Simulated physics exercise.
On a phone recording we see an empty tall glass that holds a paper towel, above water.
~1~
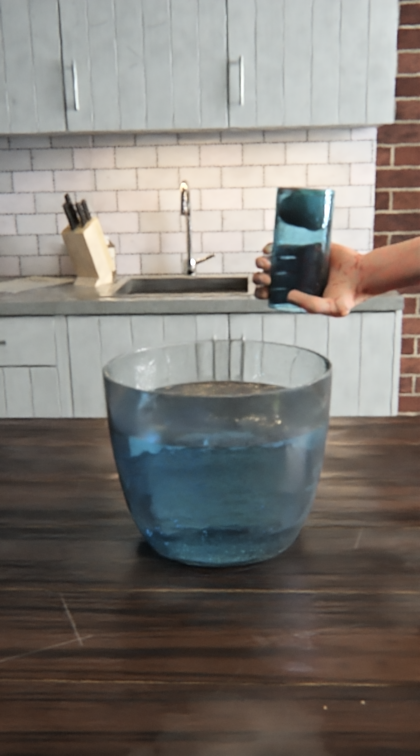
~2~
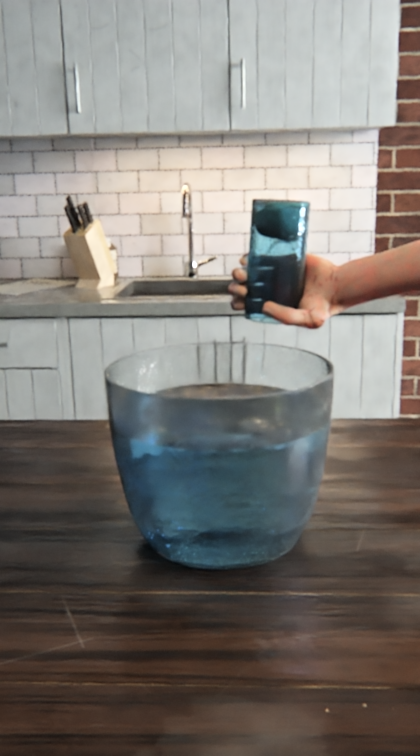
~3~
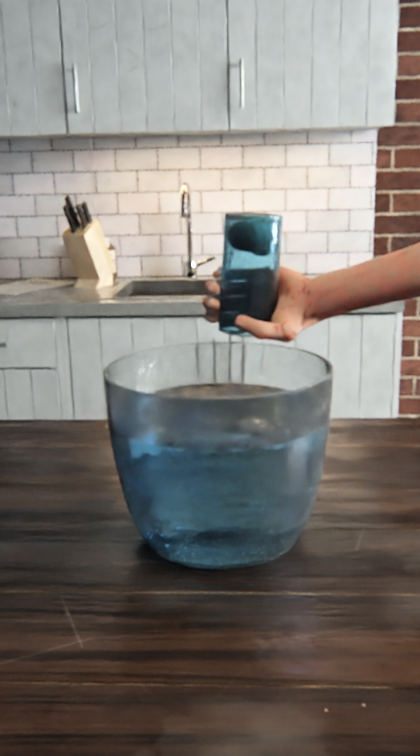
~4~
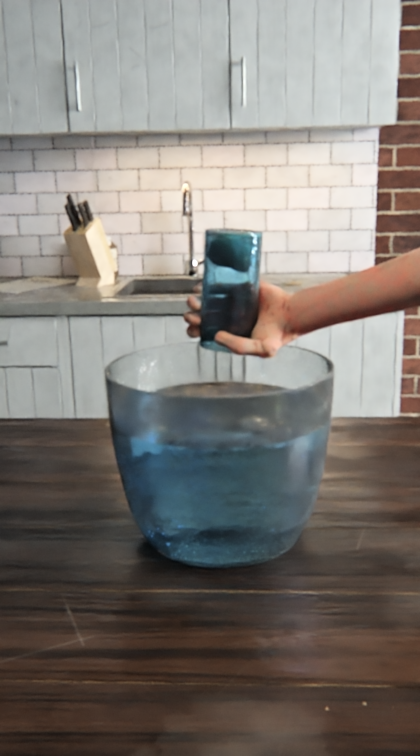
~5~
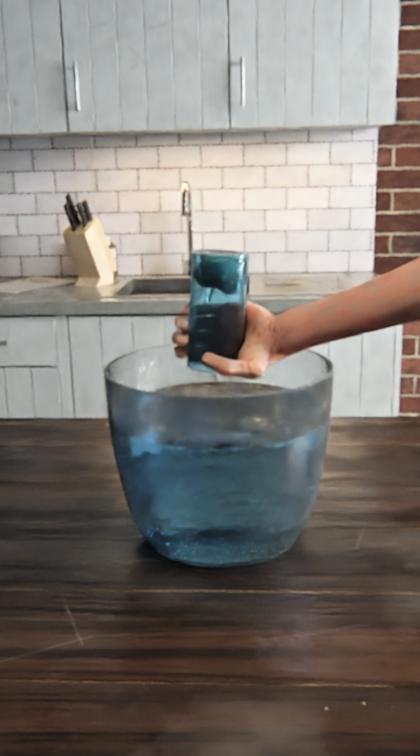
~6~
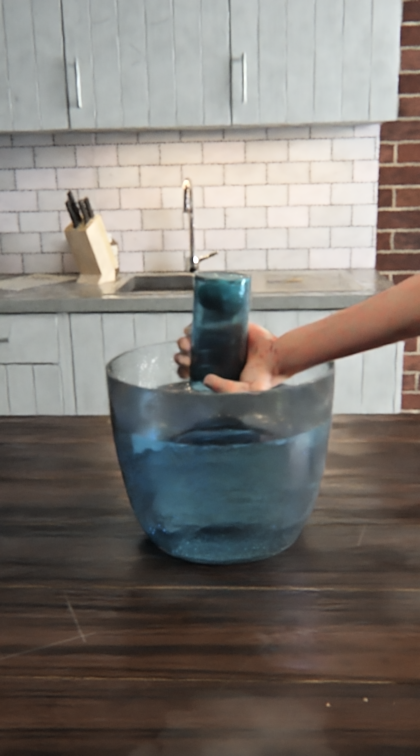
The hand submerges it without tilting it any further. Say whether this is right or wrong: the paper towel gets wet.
Wrong.
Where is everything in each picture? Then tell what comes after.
In the first picture, tall glass (301, 252) mouth down; above the big bowl.
In the second picture, tall glass (277, 263) mouth down; paper towel (280, 219); coming down.
In the third picture, tall glass (250, 276) mouth down; lower.
In the fourth picture, tall glass (230, 292) mouth down; paper towel (233, 249); lower still.
In the fifth picture, tall glass (217, 313) mouth down; close to the surface.
In the sixth picture, tall glass (220, 334) mouth down; paper towel (222, 292); just over the surface.
A moment on, the tall glass enters the water.
Further on, air is trapped inside and holds the level down.
When it is over, the tall glass is under, still full of air, and the paper towel is dry.
